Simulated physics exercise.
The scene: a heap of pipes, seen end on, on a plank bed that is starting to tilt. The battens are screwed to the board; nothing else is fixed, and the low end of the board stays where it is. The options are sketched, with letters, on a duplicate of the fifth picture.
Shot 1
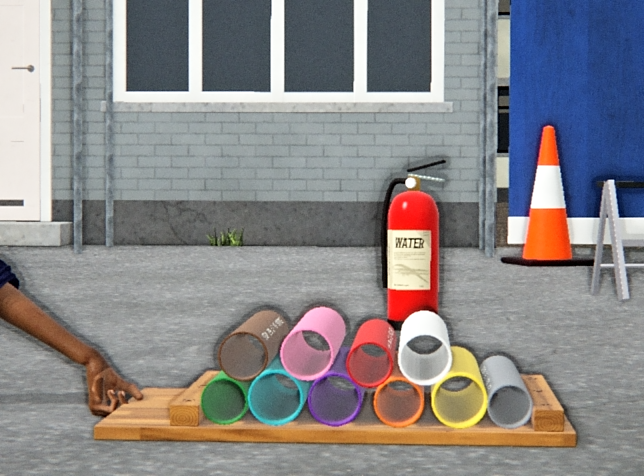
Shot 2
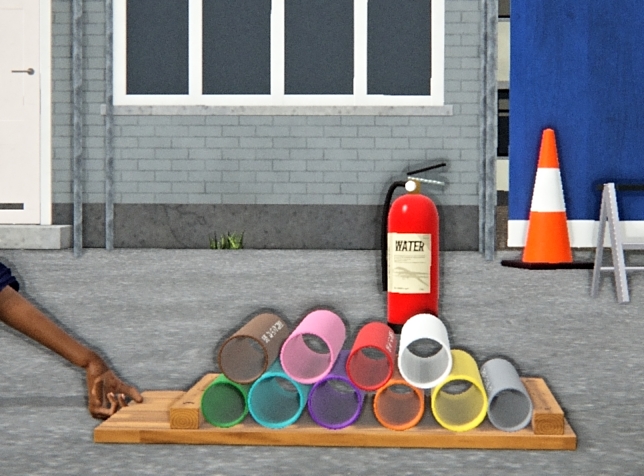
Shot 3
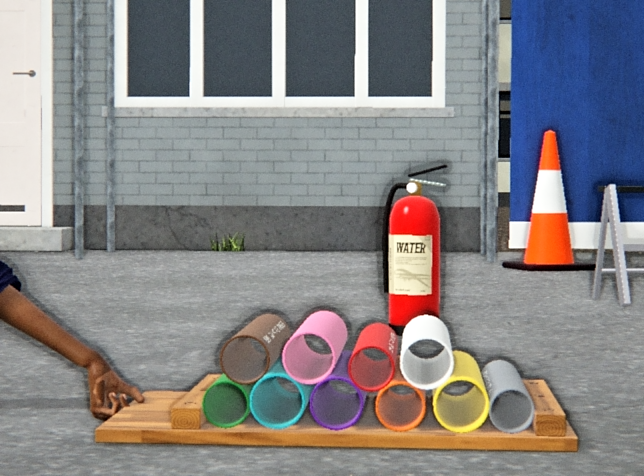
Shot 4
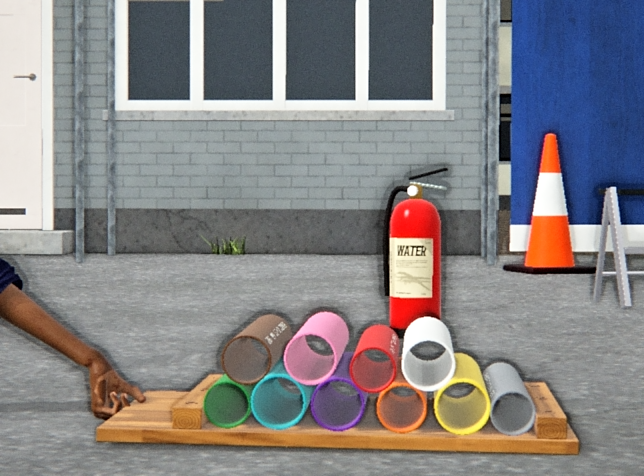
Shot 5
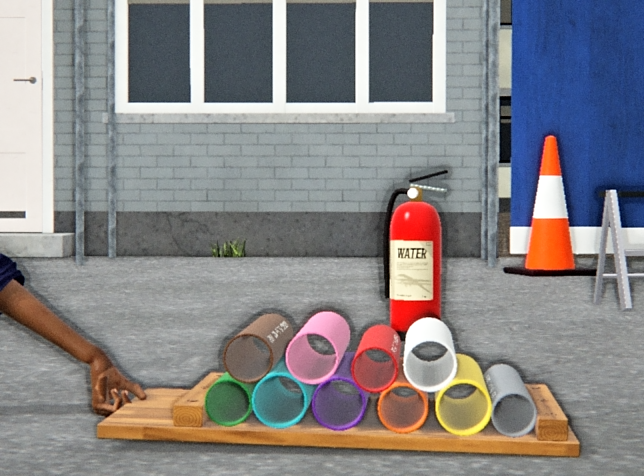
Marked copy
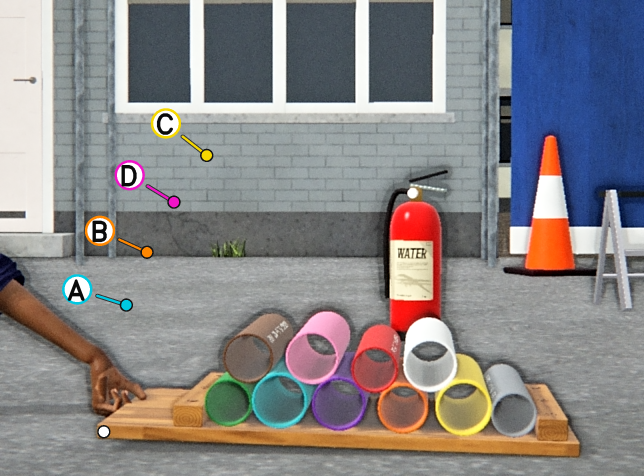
A hand stays on a wooden board stacked with colourful pipes, which barely moves.
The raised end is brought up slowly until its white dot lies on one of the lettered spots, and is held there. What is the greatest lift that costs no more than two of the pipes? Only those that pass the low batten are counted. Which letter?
No higher than B.
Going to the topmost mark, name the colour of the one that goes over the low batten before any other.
First is the white one.
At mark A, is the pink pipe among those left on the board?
Yes.
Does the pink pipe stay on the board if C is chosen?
No.
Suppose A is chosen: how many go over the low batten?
It comes to none.
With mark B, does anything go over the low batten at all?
At B: No.
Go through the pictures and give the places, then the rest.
In the first frame, orange pipe (399, 403); yellow pipe (460, 401); grey pipe (510, 407).
In the second frame, grey pipe (510, 409); pink pipe (307, 357).
In the third frame, board (342, 409); green pipe (226, 404); turquoise pipe (278, 401); orange pipe (400, 406).
In the fourth frame, board (343, 410); green pipe (227, 405); turquoise pipe (279, 402).
In the fifth frame, board (344, 409); green pipe (228, 403); turquoise pipe (280, 401).
On the marked copy, A at (127, 305); B at (147, 253); C at (207, 156); D at (174, 202); the white dot at (104, 432).
With B. Early on, board at 15°.
Further on, board at 24°.
At the end, board at 24°, none over the low batten.
As for the rest, A none over the low batten; C four over the low batten (pink, red, white, brown); D three over the low batten (pink, red, white).
